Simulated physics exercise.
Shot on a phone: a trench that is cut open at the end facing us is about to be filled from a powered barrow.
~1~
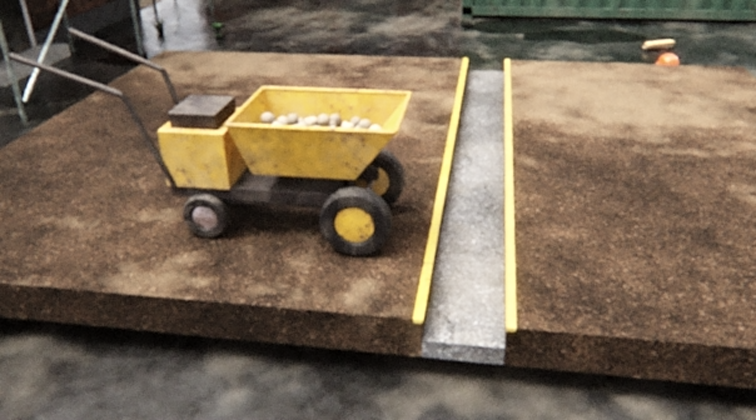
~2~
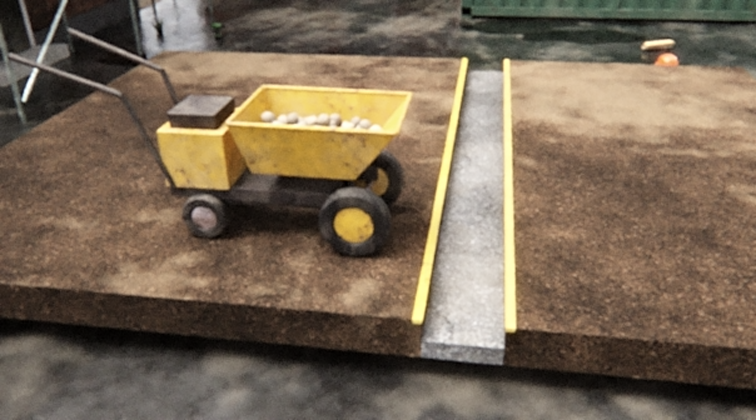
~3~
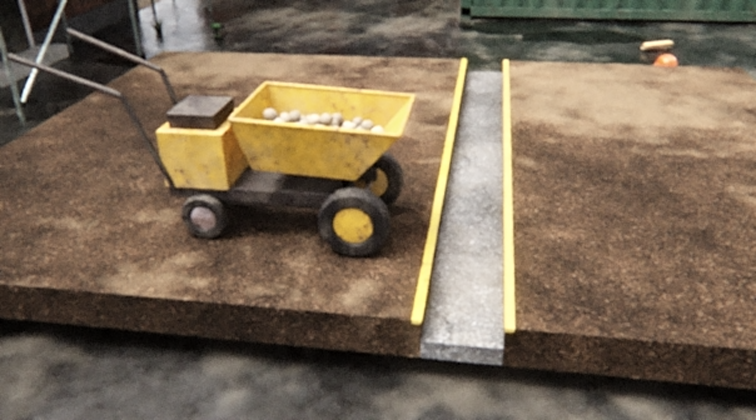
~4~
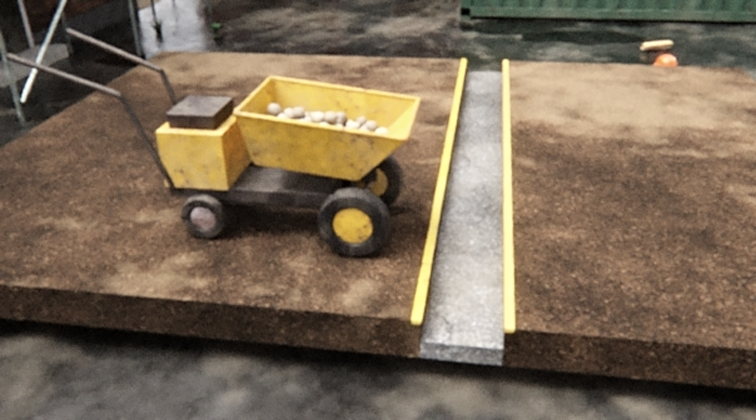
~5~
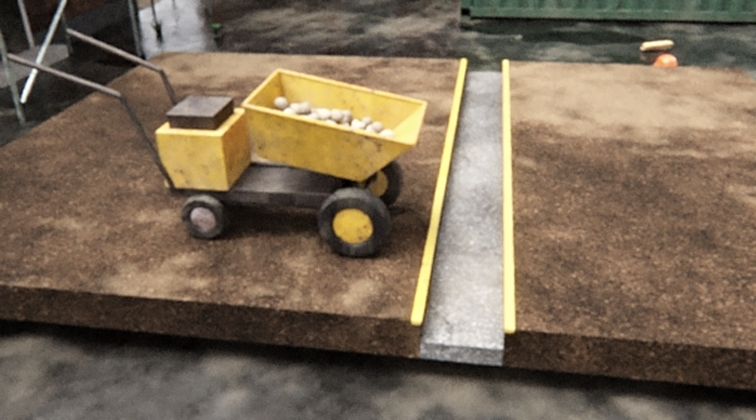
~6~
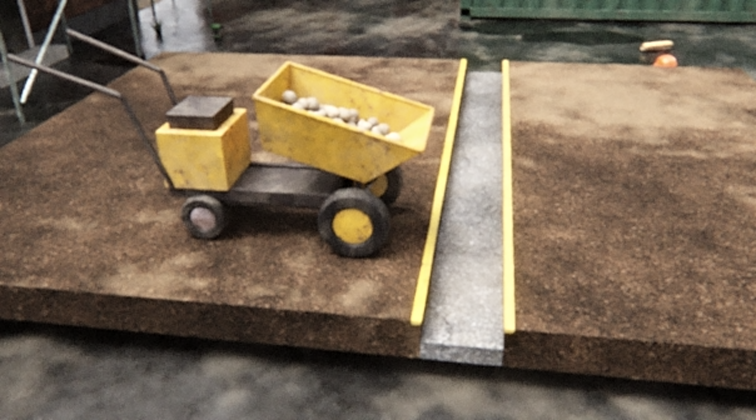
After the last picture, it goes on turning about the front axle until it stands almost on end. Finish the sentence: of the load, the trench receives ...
The majority.
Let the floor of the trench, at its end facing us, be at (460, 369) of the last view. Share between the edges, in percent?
About 90 percent.
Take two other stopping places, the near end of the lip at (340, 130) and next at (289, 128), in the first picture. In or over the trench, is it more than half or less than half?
Place one, the greater portion; place two, the lesser portion.
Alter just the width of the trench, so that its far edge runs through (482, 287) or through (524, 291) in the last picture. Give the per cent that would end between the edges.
Lab note: Try one 30 per cent, try two 90 per cent.
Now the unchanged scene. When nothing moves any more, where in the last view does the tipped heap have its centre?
Close to (484, 247).
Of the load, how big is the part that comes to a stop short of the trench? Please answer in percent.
It works out to close to 0 per cent.
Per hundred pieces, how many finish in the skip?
Roughly 0 per cent of the load.
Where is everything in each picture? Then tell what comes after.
The first frame shows lip of the skip near (395, 133), level; top of the load near (314, 123), river pebbles; first edge of the trench near (425, 282); far edge near (511, 288), the trench over half as wide as the skip, and shallow for its width.
The second frame shows lip of the skip near (396, 134), level; top of the load near (314, 123).
The third frame shows lip of the skip near (399, 136), tipped barely; top of the load near (305, 125).
The fourth frame shows lip of the skip near (405, 139), tipped a little; top of the load near (298, 125).
The fifth frame shows lip of the skip near (413, 144), tipped a little; top of the load near (303, 121).
The sixth frame shows lip of the skip near (422, 151), tipped clearly; top of the load near (297, 110); first edge of the trench near (423, 283); far edge near (509, 290).
Shortly afterwards, skip tipped steeply; the whole lot in the skip.
Next, skip tipped right over; the bulk in the skip; a little in or heaped over the trench.
Some moments later, skip tipped right over; a little in the skip; near two thirds in or heaped over the trench; near a quarter beyond it.
In the end, skip tipped right over; the bulk in or heaped over the trench; near a quarter beyond it.
